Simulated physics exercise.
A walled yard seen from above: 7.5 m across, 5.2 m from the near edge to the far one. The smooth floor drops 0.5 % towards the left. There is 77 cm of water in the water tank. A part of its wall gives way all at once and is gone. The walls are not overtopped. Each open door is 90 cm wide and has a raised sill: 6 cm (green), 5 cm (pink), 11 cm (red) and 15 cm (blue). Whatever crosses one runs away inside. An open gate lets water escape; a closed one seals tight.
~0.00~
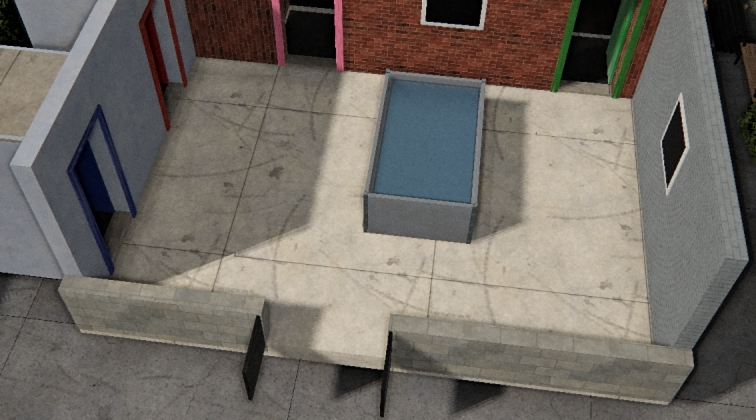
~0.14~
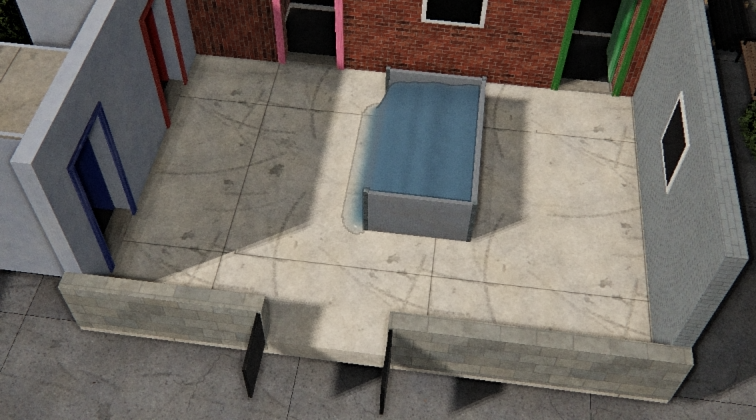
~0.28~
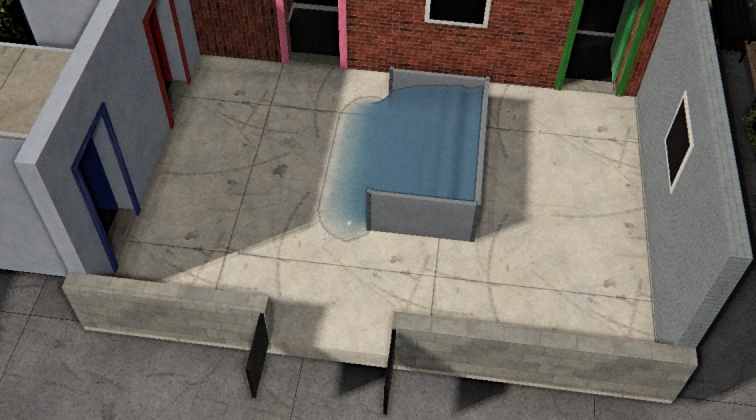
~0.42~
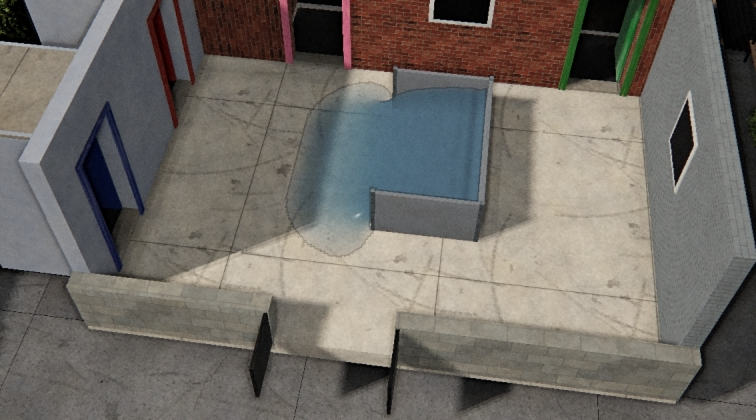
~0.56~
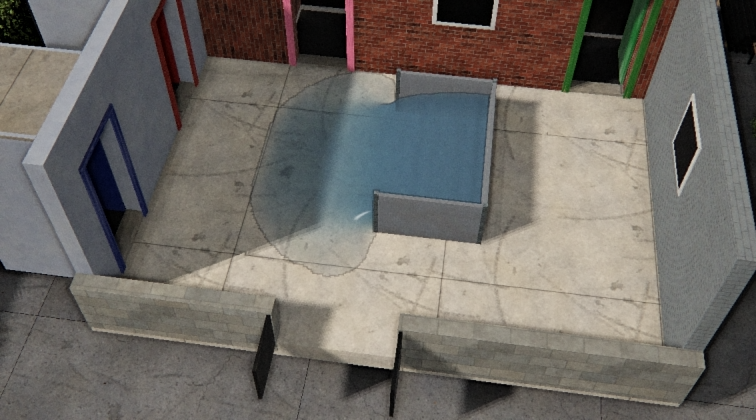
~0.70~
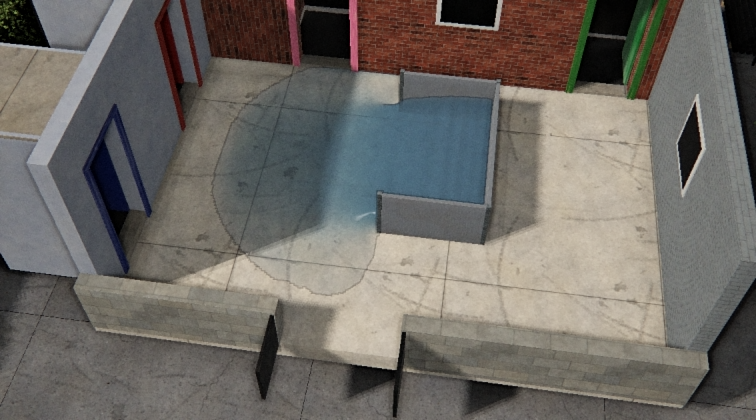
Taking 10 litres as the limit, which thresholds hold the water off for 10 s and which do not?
Door by door: At the green door it keeps below the limit; at the pink door it passes the limit; at the red door it goes over the limit; at the blue door it goes over the limit.
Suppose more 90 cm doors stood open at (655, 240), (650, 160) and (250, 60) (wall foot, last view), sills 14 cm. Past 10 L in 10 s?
In turn: Not over, under, over.
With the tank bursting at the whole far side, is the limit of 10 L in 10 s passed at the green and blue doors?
Against that limit: Green above, blue below.
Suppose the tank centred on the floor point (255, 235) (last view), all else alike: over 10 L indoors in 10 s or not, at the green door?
Against that limit: Green below.
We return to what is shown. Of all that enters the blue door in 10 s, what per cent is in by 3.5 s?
Some 75 per cent by then.
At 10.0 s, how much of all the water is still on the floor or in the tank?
About 76 per cent.
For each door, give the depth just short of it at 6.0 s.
In cm: Green 0, pink 9, red 9, blue 12.
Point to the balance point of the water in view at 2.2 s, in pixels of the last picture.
Around (282, 166).
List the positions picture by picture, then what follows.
The water tank at (428, 138) is whole and still, 77 cm deep, in the first frame.
The front is at (357, 230), 1.3 m from the gap at (379, 152); 0.7 m2 of floor is under water; 77 cm left at the back of the water tank, in the second frame.
Water pours out at (383, 154) and has run 1.5 m, to (343, 235); typically 14 cm deep outside, 71 cm at the water tank's back, in the third frame.
The front is at (331, 250), 1.8 m from the gap at (386, 156); 3.8 m2 of floor is under water; 65 cm left at the back of the water tank, in the fourth frame.
The front is at (291, 254), 2.2 m from the gap at (389, 159); 6.4 m2 of floor is under water; 63 cm left at the back of the water tank, in the fifth frame.
The front is at (252, 104), 2.7 m from the gap at (393, 160); 9.3 m2 of floor is under water; 55 cm left at the back of the water tank, in the sixth frame.
After 1.4 s water covers 45 % of the floor and is deepest (44 cm) near (175, 151); green door not reached, pink door 12 cm at the sill, 8 L in, red door 25 cm at the sill, 45 L in, blue door 21 cm at the sill, 0 L in.
After 2.2 s water covers 45 % of the floor and is deepest (46 cm) near (114, 305); green door not reached, pink door 10 cm at the sill, 30 L in, red door 34 cm at the sill, 171 L in, blue door 24 cm at the sill, 19 L in.
After 3.5 s water covers 45 % of the floor and is deepest (25 cm) near (114, 305); green door not reached, pink door 12 cm at the sill, 46 L in, red door 21 cm at the sill, 294 L in, blue door 21 cm at the sill, 43 L in.
After 6.0 s water covers 75 % of the floor and is deepest (14 cm) near (114, 305); green door not reached, pink door 9 cm at the sill, 101 L in, red door 9 cm at the sill, 320 L in, blue door 12 cm at the sill, 56 L in.
After 10.0 s water covers 95 % of the floor and is deepest (10 cm) near (356, 162); green door 3 cm at the sill, 0 L in, pink door 5 cm at the sill, 120 L in, red door 7 cm at the sill, 320 L in, blue door 7 cm at the sill, 57 L in.
